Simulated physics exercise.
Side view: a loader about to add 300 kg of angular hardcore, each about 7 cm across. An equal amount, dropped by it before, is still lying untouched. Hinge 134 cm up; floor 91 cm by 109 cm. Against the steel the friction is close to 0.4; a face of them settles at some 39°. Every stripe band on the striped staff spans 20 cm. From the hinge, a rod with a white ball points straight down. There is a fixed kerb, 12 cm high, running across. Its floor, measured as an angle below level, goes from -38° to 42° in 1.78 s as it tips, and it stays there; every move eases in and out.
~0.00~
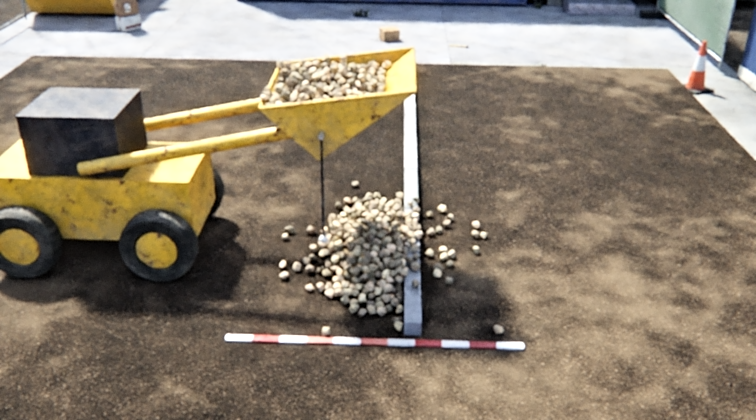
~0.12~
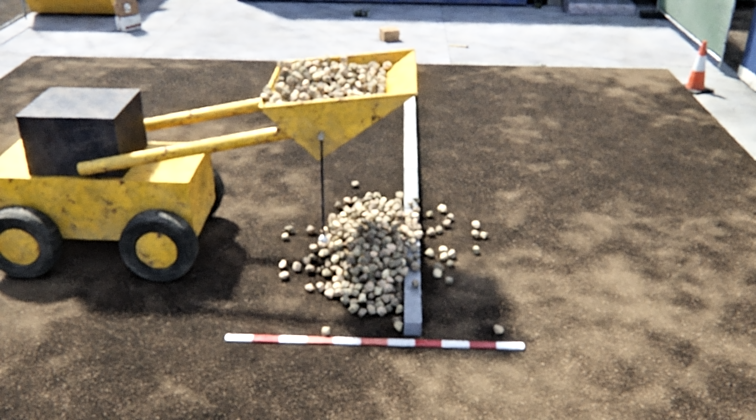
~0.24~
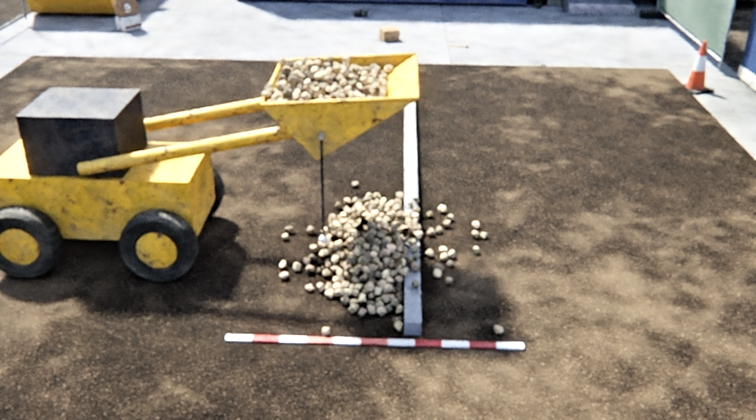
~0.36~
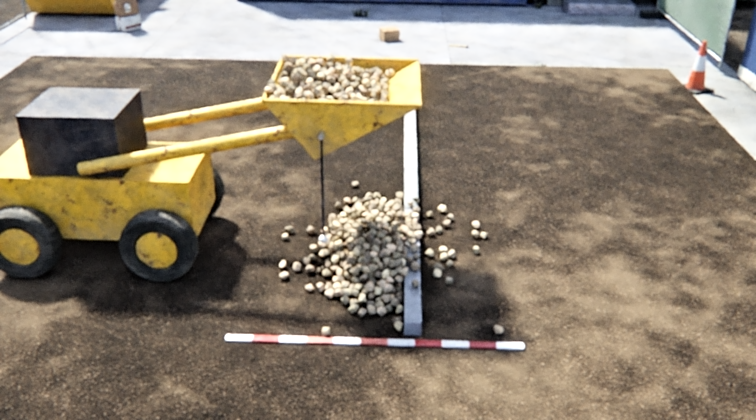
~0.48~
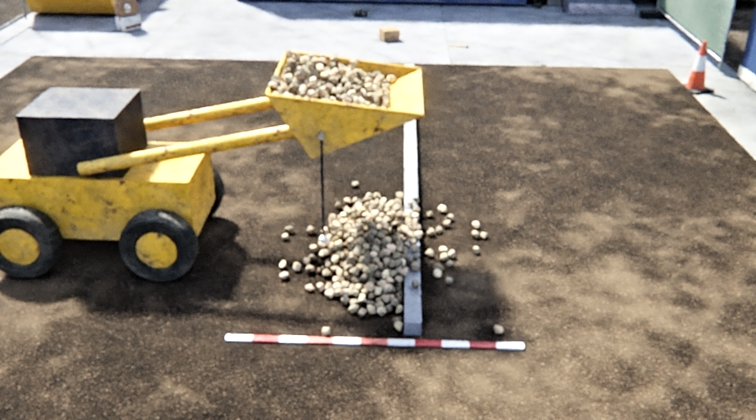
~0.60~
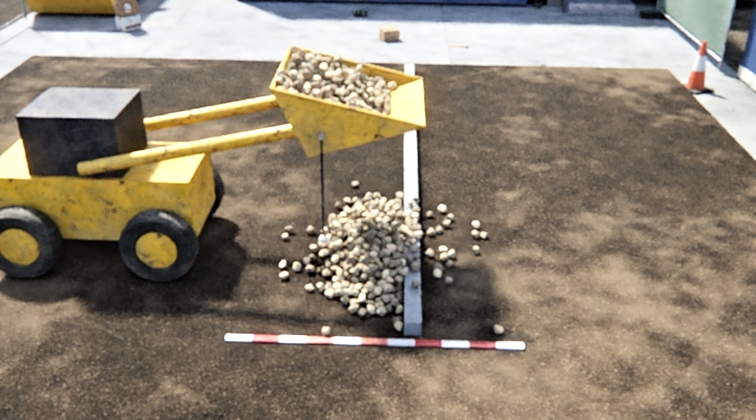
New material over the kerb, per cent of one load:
90 per cent.
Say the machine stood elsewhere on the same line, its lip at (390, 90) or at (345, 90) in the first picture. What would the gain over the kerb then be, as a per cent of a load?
Near 70 in a hundred, then near 10 in a hundred.
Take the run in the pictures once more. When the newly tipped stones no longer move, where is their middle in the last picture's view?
Around (450, 247).
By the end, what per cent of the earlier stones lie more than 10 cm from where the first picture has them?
I'd put it at about 0 per cent.
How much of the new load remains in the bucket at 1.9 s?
Roughly 35 per cent remains inside.
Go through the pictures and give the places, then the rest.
In the first picture, the bucket is at -38°, its lip at (416, 92); the top of the load is at (323, 66). The earlier load is highest near (372, 227), 27 cm above ground level, 97 % on this side of the kerb, 3 % over the kerb.
In the second picture, the bucket is at -37°, its lip at (417, 93); the top of the load is at (323, 66); the stones move at 0.1 m/s on average.
In the third picture, lip at (419, 98), floor tilted -34°, highest stones at (312, 67); the stones move at 0.1 m/s on average.
In the fourth picture, the bucket is at -29°, its lip at (421, 106); the top of the load is at (307, 65); the stones move at 0.2 m/s on average.
In the fifth picture, lip at (424, 115), floor tilted -24°, highest stones at (299, 62); the stones move at 0.2 m/s on average.
In the sixth picture, lip at (425, 127), floor tilted -17°, highest stones at (301, 56); the stones move at 0.2 m/s on average.
After 1.3 s the floor is at 30°; in per cent of one load, 100 in the bucket, 97 on this side of the kerb, 3 over the kerb; the foremost stones are at (469, 244).
After 1.9 s the floor is at 42°; in per cent of one load, 37 in the bucket, 131 on this side of the kerb, 32 over the kerb; the foremost stones are at (475, 249).
After 2.2 s the floor is at 42°; in per cent of one load, 2 in the bucket, 122 on this side of the kerb, 77 over the kerb; the foremost stones are at (526, 258).
After 4.8 s the floor is at 42°; in per cent of one load, 0 in the bucket, 107 on this side of the kerb, 93 over the kerb; the foremost stones are at (574, 252). Net gain over the kerb, 90.
